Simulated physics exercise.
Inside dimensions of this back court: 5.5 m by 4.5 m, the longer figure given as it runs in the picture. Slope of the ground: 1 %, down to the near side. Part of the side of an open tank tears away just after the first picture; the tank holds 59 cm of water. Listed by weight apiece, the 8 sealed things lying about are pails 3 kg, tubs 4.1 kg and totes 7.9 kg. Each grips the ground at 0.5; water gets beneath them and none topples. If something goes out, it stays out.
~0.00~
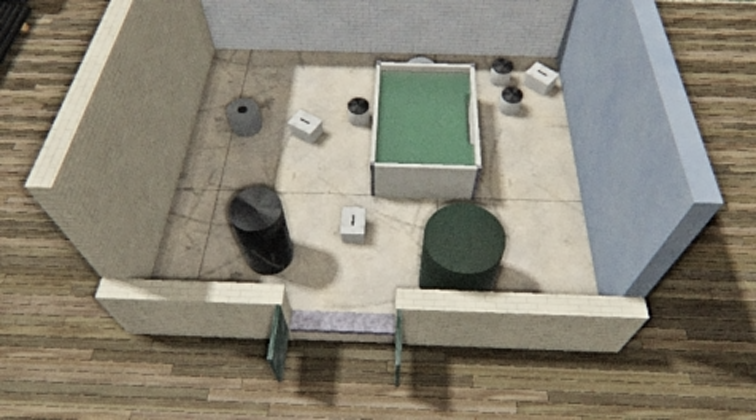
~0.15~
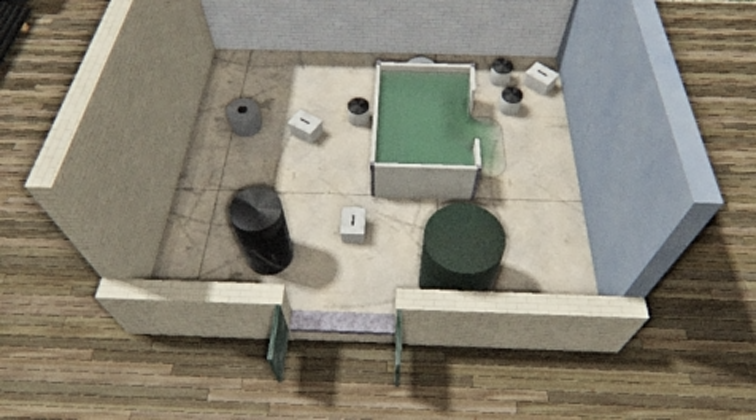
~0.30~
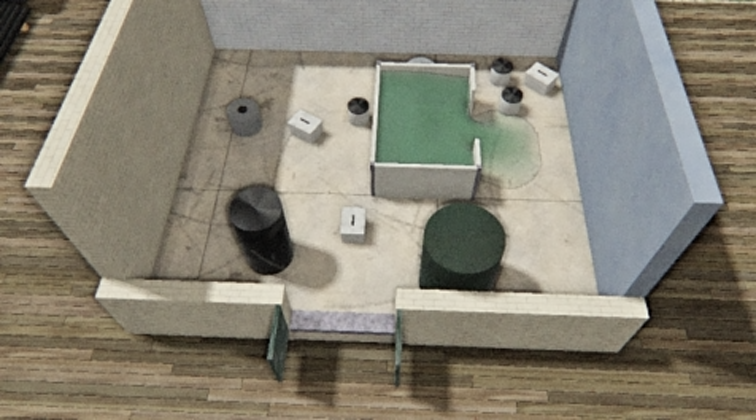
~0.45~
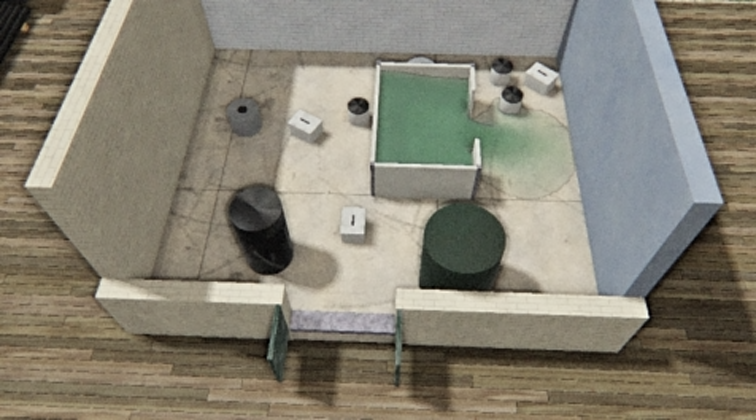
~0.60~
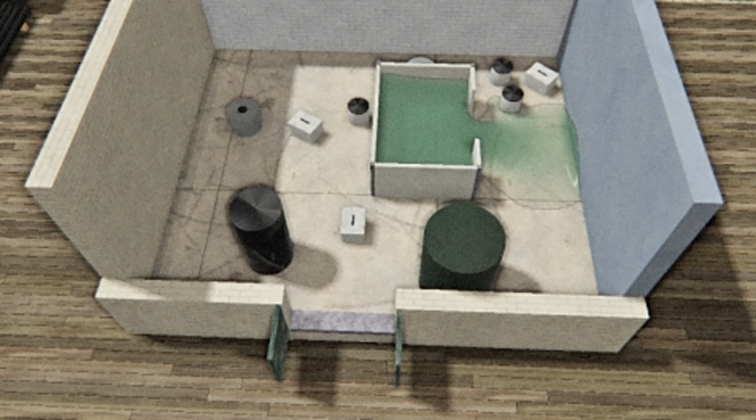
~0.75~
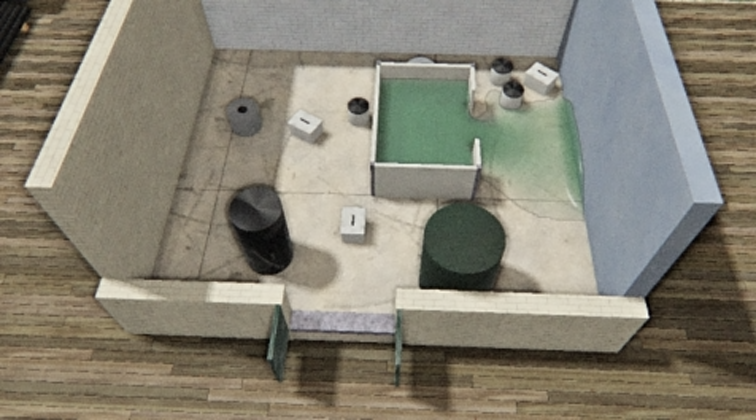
A walled back court with a pale, cracked floor is seen from high above its near side, where a low wall has a gap with small green gates. A white-walled tank of green water stands right of centre, with white boxes and small dark-topped pails around it, a grey pot at left, and black and dark green drums nearer. The tank's right side breaks open and green water spreads rightward across the floor to the blue wall, while the camera stays still.
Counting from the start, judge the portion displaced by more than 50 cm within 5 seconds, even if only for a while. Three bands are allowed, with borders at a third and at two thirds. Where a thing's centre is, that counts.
That would be from a third to two thirds of them.
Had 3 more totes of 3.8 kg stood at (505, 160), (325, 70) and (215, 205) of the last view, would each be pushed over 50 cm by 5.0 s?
One after another they come out above it, above it, inside the limit.
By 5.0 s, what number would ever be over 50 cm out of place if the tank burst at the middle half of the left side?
The answer then is 4.
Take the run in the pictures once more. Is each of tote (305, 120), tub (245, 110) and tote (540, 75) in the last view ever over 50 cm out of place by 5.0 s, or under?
Result, in order: Undershooting / undershooting / overshooting.
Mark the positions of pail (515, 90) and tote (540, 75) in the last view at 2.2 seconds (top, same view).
Approx. (500, 65); approx. (472, 68).
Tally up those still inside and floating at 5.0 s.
Count: 2.
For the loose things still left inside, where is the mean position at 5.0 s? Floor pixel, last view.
About (352, 120).
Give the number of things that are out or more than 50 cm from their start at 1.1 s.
I count 0 of them.
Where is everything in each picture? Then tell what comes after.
A pail at (513, 94) rests on the ground; a pail at (503, 65), on the bottom; water covers 2.3 m2; 0 of 8 have shifted, in the first picture.
A pail at (513, 94) rests on the ground; a pail at (503, 65), on the bottom; water covers 2.7 m2; 0 of 8 have shifted, in the second picture.
A pail at (513, 94), on the bottom; a pail at (503, 65) rests on the ground; water covers 3.4 m2; 0 of 8 have shifted, in the third picture.
A pail at (513, 94), on the bottom; a pail at (503, 65), on the bottom; water covers 4.2 m2; 0 of 8 have shifted, in the fourth picture.
A pail at (513, 93), on the bottom; a pail at (503, 65) rests on the ground; 4.6 m2 under water; 0 of 8 have shifted, in the fifth picture.
A pail at (514, 89) rests on the ground, 11 cm from its start; a pail at (503, 65), on the bottom; water covers 4.8 m2; 1 of 8 have shifted, in the sixth picture.
After 1.1 s 0 of 8 are over 50 cm from their spots; 0 afloat.
After 2.2 s 2 of 8 are over 50 cm from their spots; 1 afloat.
After 3.5 s 3 of 8 are over 50 cm from their spots; 3 afloat.
After 5.0 s 4 of 8 are over 50 cm from their spots, and 4 have been at some point; 2 afloat.
